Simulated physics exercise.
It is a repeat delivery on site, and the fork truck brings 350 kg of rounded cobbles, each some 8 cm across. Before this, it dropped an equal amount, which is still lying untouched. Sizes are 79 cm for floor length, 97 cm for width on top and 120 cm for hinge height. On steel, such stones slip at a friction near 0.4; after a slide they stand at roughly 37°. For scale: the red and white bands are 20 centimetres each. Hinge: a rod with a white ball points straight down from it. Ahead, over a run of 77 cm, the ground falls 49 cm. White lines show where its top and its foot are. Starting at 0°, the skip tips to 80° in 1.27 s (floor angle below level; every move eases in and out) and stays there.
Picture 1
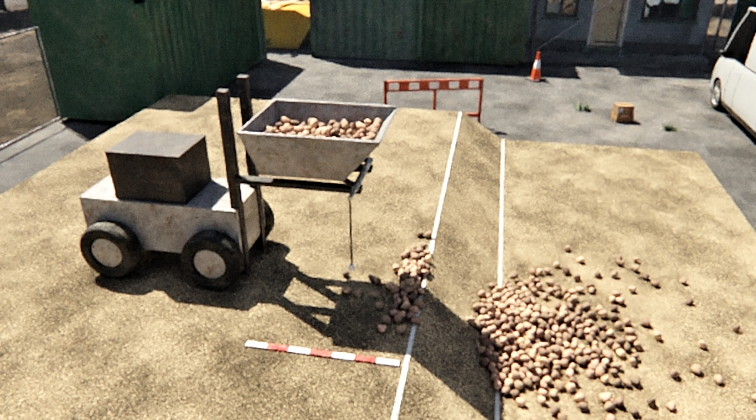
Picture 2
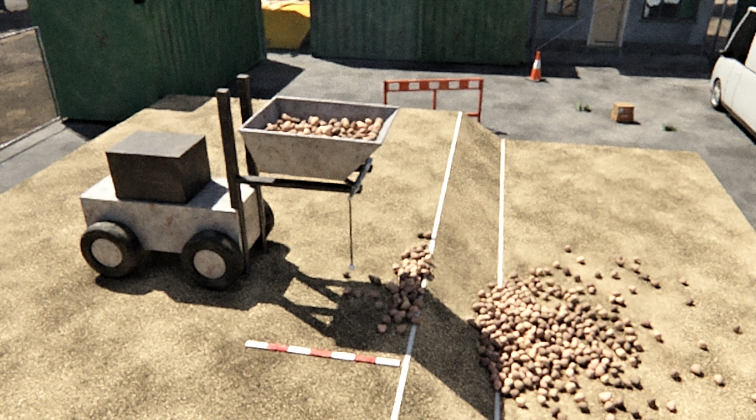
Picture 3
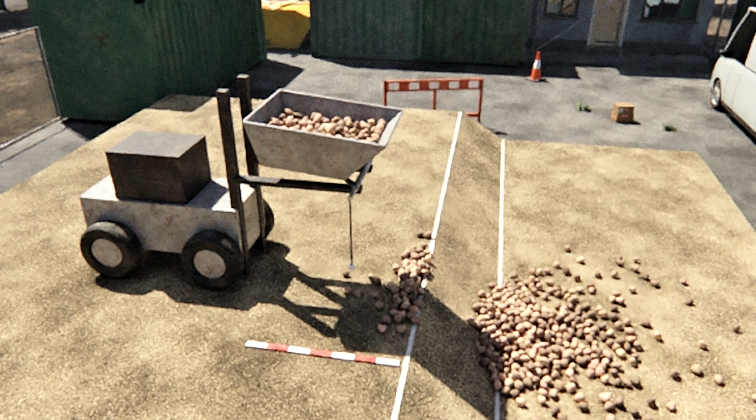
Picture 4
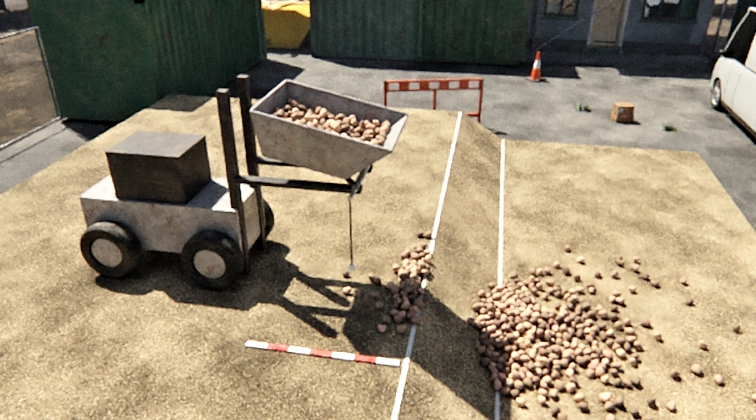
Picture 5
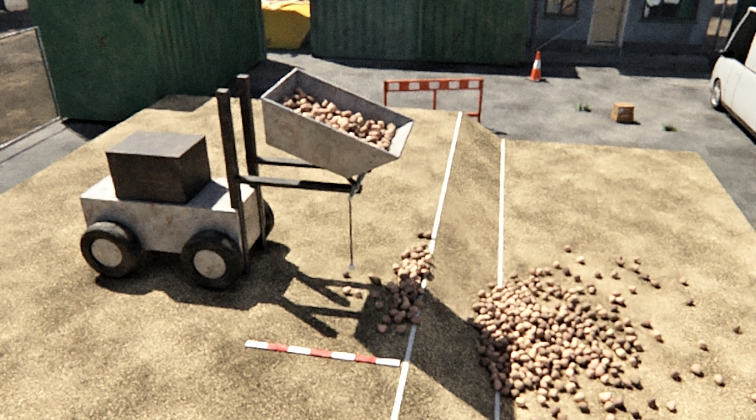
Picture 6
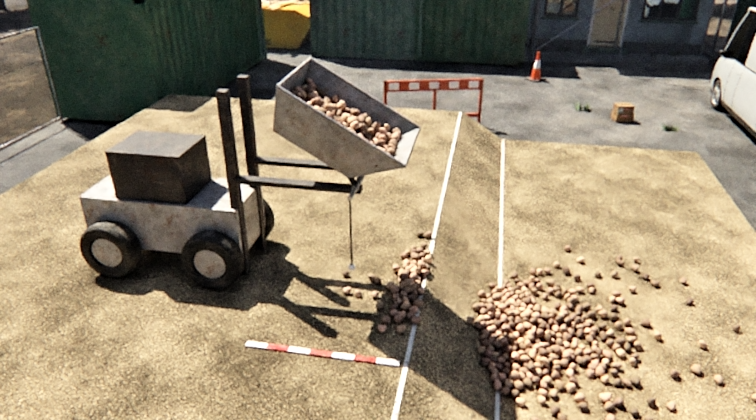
Grey skip of rounded cobbles tilting steadily down to the right on a fork truck, above stones scattered across sandy ground.
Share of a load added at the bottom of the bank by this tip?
75 %.
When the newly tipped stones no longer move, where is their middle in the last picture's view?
They settle centred around (511, 323).
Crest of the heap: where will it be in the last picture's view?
Top pixel, roughly: (412, 278).
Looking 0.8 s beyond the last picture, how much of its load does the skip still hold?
Close to 60 in a hundred.
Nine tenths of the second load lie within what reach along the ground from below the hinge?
I'd say close to 200 centimetres ahead of it.
Then, 0.4 s after the last picture the floor is at 67°; in per cent of one load, 100 in the skip, 24 on the top or the slope, 74 at the foot of the bank; the foremost stones are at (724, 356).
Then, 0.8 s after the last picture the floor is at 80°; in per cent of one load, 61 in the skip, 63 on the top or the slope, 74 at the foot of the bank; the foremost stones are at (724, 356).
Then, 1.2 s after the last picture the floor is at 80°; in per cent of one load, 13 in the skip, 82 on the top or the slope, 103 at the foot of the bank; the foremost stones are at (724, 356).
Then, 3.7 s after the last picture the floor is at 80°; in per cent of one load, 0 in the skip, 50 on the top or the slope, 149 at the foot of the bank; the foremost stones are at (727, 354). Net gain at the foot of the bank, 75.
